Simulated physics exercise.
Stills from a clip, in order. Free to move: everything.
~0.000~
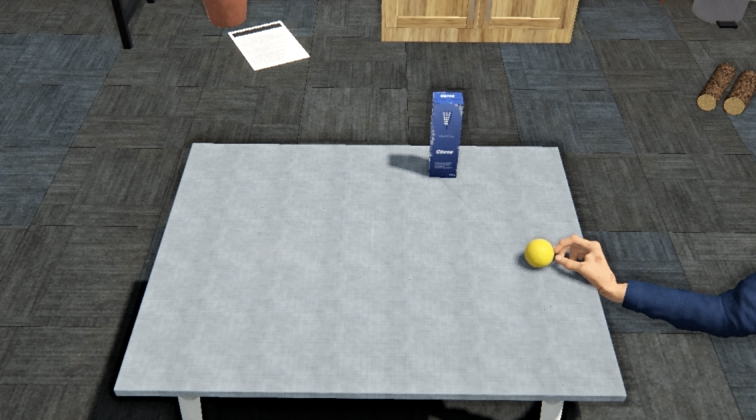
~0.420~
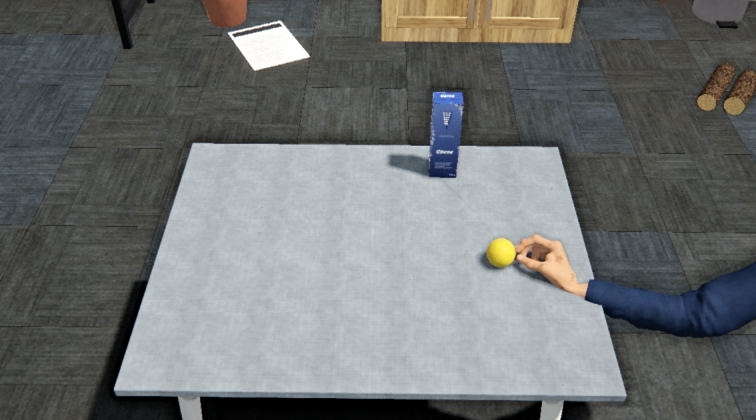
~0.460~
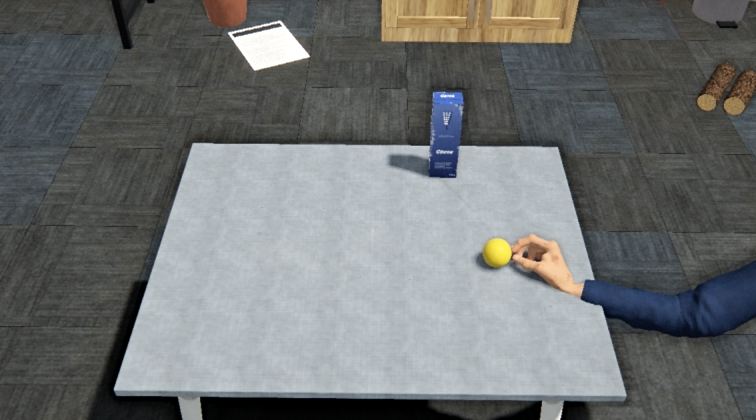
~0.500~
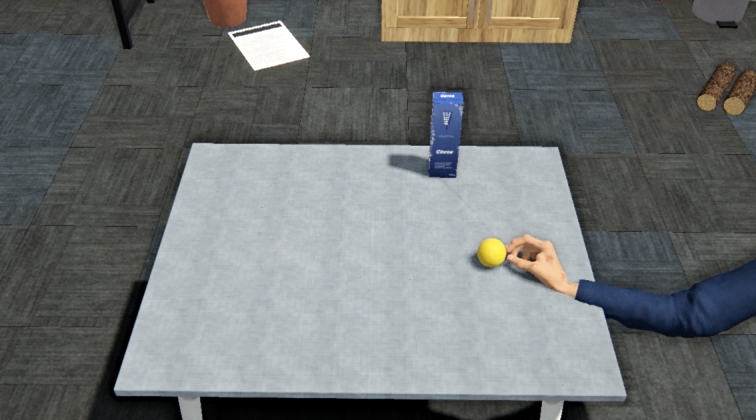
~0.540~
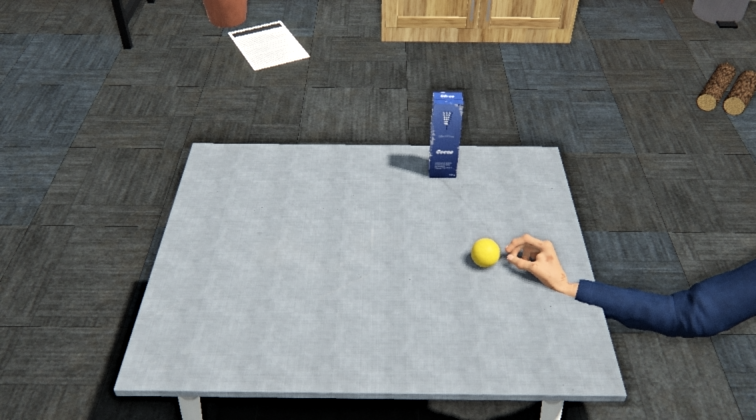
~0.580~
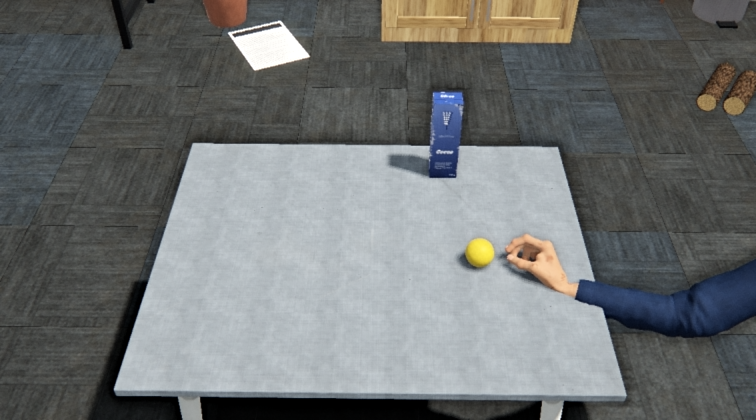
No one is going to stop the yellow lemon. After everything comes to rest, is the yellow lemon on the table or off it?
It does not come off the table.
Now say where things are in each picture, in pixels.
The first picture shows under the hand; yellow lemon (539, 253).
The second picture shows under the hand; yellow lemon (501, 253).
The third picture shows under the hand; yellow lemon (497, 253).
The fourth picture shows yellow lemon (492, 253).
The fifth picture shows yellow lemon (485, 253).
The sixth picture shows yellow lemon (480, 253) shifted a little.
After 0.68 s, yellow lemon shifted about its own width near (467, 253).
After 0.78 s, yellow lemon shifted about its own width near (457, 253).
After 0.98 s, yellow lemon shifted well along near (445, 252).
In the end (1.5 s), moved from the start, yellow lemon. At the end, from the last picture's camera, yellow lemon near (442, 252).
